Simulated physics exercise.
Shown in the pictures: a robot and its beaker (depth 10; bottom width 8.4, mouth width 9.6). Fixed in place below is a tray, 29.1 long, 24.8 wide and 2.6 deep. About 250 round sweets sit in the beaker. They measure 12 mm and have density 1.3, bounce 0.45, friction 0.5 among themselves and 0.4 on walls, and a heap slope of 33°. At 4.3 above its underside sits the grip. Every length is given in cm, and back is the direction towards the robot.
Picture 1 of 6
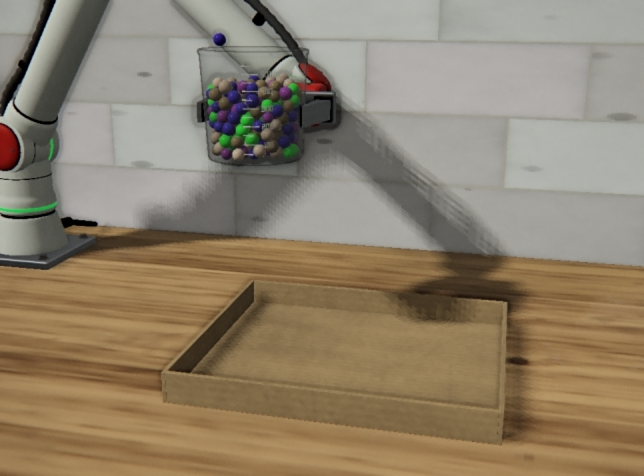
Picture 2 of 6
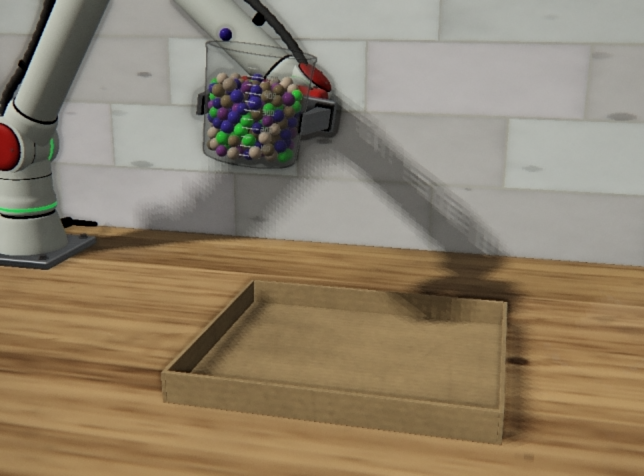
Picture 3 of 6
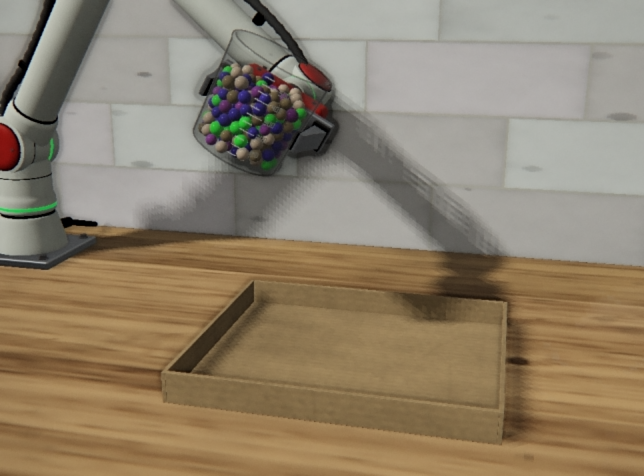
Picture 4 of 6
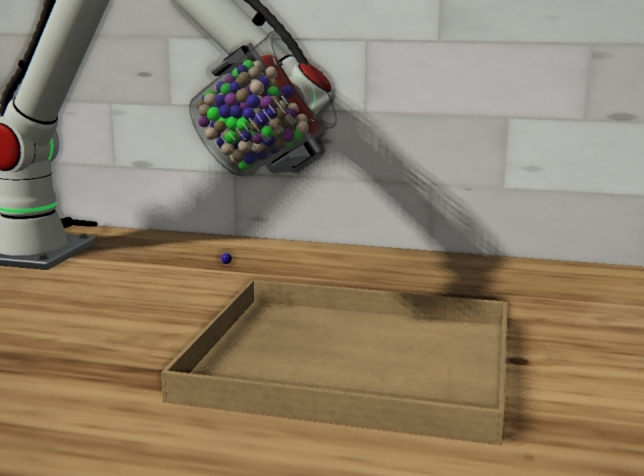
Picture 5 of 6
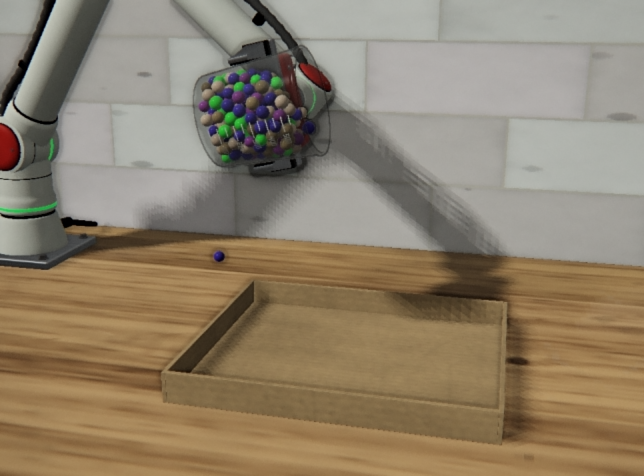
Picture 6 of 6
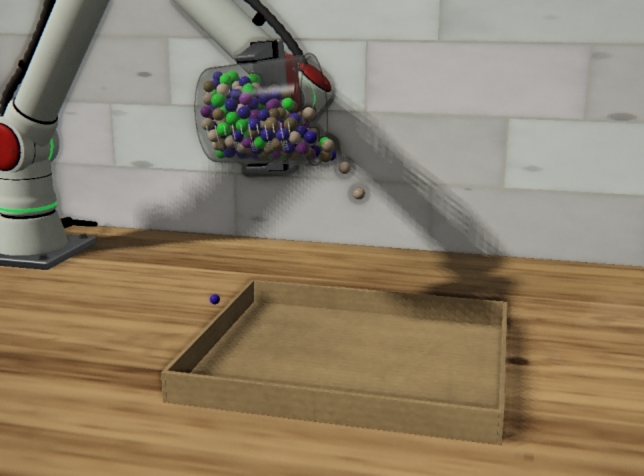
A white robot arm with red joints, rising at the left and seen from the front by a still, slightly raised camera, works over a wooden table before a pale block wall. It holds a clear beaker of purple, green, brown and beige balls above and behind an empty, shallow brown tray. The beaker tips rightward onto its side as one blue ball drops to the table and rolls forward, then a couple of beige balls leave the mouth.
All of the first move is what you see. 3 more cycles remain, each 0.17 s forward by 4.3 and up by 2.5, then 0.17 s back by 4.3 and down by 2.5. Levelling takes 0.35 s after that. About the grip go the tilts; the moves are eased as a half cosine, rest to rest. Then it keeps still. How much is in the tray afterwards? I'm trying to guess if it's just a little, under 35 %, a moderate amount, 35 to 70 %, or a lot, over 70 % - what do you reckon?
I reckon a lot.
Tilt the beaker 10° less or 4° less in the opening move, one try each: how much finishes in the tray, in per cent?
Estimates, in order: 60 % and 75 %.
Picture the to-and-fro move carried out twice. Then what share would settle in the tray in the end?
In that case it would be roughly 75 per cent.
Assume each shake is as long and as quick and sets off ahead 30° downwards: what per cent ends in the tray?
I'd reckon around 65 per cent.
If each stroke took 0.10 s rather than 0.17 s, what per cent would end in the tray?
Then roughly 85 percent.
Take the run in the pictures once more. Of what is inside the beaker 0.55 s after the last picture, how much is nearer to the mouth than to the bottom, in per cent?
Near 70 %.
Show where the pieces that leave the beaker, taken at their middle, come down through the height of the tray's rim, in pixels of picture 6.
I'd put it somewhere near (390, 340).
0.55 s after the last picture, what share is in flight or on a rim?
I'd reckon close to 2 per cent.
Then, 0.55 s later, tilted 85° forward, highest piece 26 above the table; 127 in the tray, 118 in the beaker, 1 on the table or floor, 6 in flight or on a rim.
Then, 1.10 s later, tilted 75° forward, highest piece 23 above the table; 207 in the tray, 32 in the beaker, 4 on the table or floor, 9 in flight or on a rim.
Then, 1.57 s later, level, highest piece 24 above the table; 216 in the tray, 32 in the beaker, 4 on the table or floor.
Then, 2.62 s later, level, highest piece 23 above the table; 216 in the tray, 32 in the beaker, 4 on the table or floor.
At rest, 216 in the tray, 32 in the beaker, 4 on the table or floor. That is 86 % in the tray.
